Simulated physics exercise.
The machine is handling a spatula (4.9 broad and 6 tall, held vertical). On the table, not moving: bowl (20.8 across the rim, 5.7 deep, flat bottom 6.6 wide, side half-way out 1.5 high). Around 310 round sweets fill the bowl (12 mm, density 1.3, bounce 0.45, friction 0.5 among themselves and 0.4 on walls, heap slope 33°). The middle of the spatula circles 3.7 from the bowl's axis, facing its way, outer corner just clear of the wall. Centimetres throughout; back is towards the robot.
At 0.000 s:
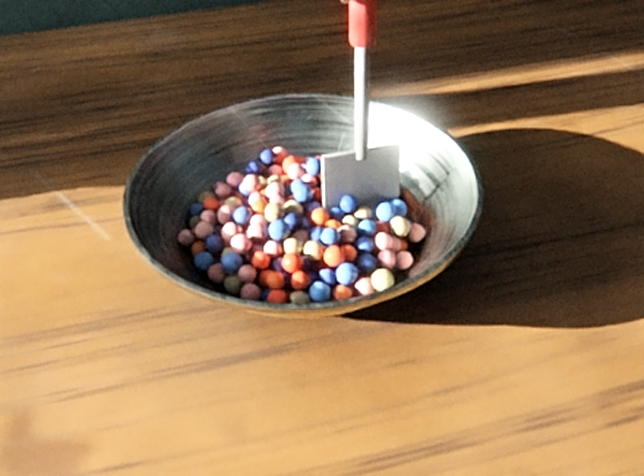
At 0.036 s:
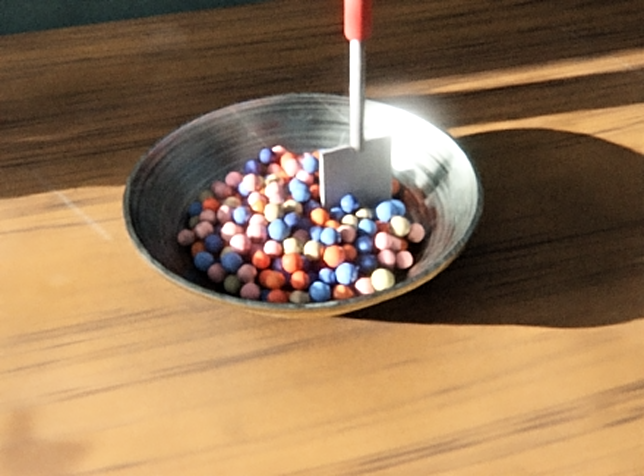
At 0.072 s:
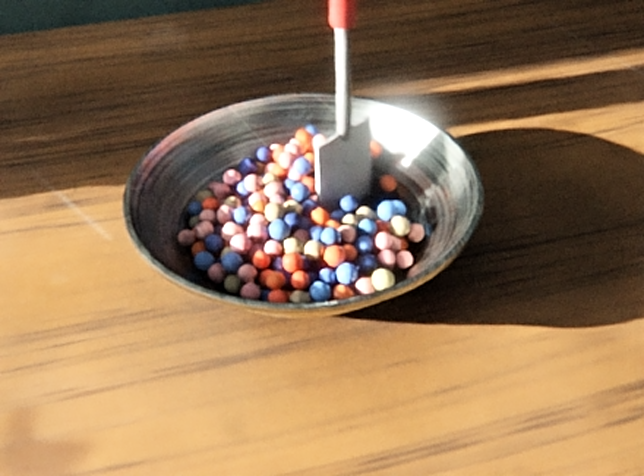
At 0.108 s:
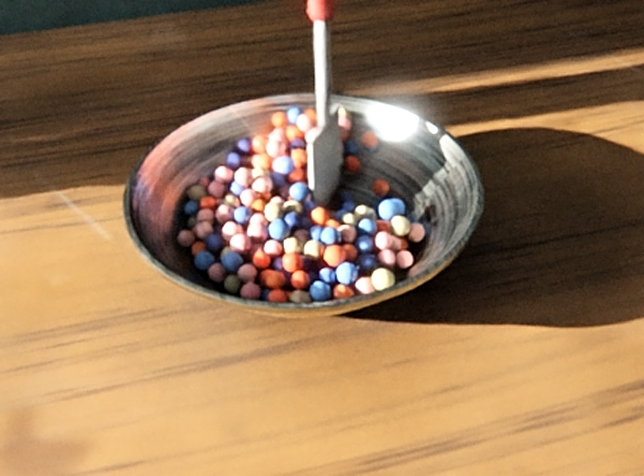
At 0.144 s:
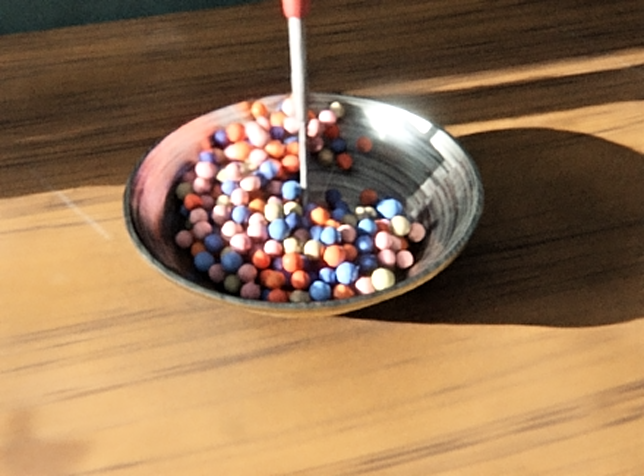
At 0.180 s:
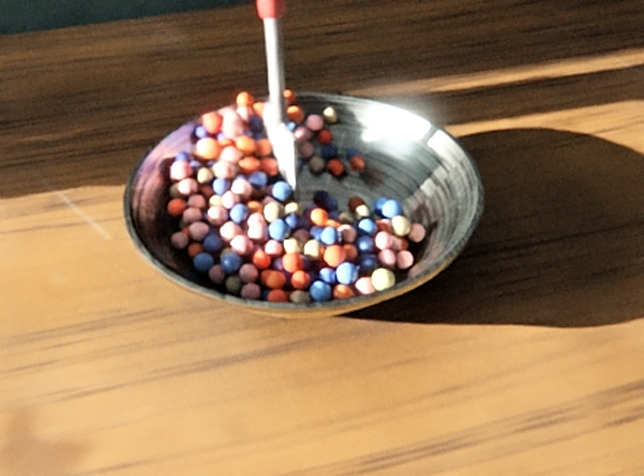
In a bowl on a wooden table, a spatula sweeps left, pushing colourful balls up the side.
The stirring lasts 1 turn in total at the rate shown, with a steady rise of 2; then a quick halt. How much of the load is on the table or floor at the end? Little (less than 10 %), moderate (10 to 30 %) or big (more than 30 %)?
Answer: Little; less than 10 % of the round sweets finish on the table or floor.
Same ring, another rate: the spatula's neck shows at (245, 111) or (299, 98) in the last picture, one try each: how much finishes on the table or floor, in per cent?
Some 20 and 0 per cent.
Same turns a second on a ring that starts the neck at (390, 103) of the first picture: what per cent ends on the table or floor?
Some 5 per cent.
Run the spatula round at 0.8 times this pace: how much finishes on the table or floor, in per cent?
About 0 per cent.
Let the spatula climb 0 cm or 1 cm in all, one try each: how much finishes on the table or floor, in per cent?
About 5 and 5 per cent.
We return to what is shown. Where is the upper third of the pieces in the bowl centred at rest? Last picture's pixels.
Around (291, 228).
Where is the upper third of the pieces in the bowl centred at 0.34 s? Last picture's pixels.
Near (214, 238).
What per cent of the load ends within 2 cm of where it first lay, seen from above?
About 15 per cent.
After 0.34 s, 198° round, highest piece 8 above the table; 308 in the bowl, 3 in flight or on the tool.
After 0.51 s, 298° round, highest piece 7 above the table; 303 in the bowl, 6 on the table or floor, 2 in flight or on the tool.
After 0.79 s, 0° round, highest piece 5 above the table; 301 in the bowl, 10 on the table or floor.
After 1.49 s, 0° round, highest piece 5 above the table; 301 in the bowl, 10 on the table or floor.
At rest, 301 in the bowl, 10 on the table or floor. That is 3 % on the table or floor.
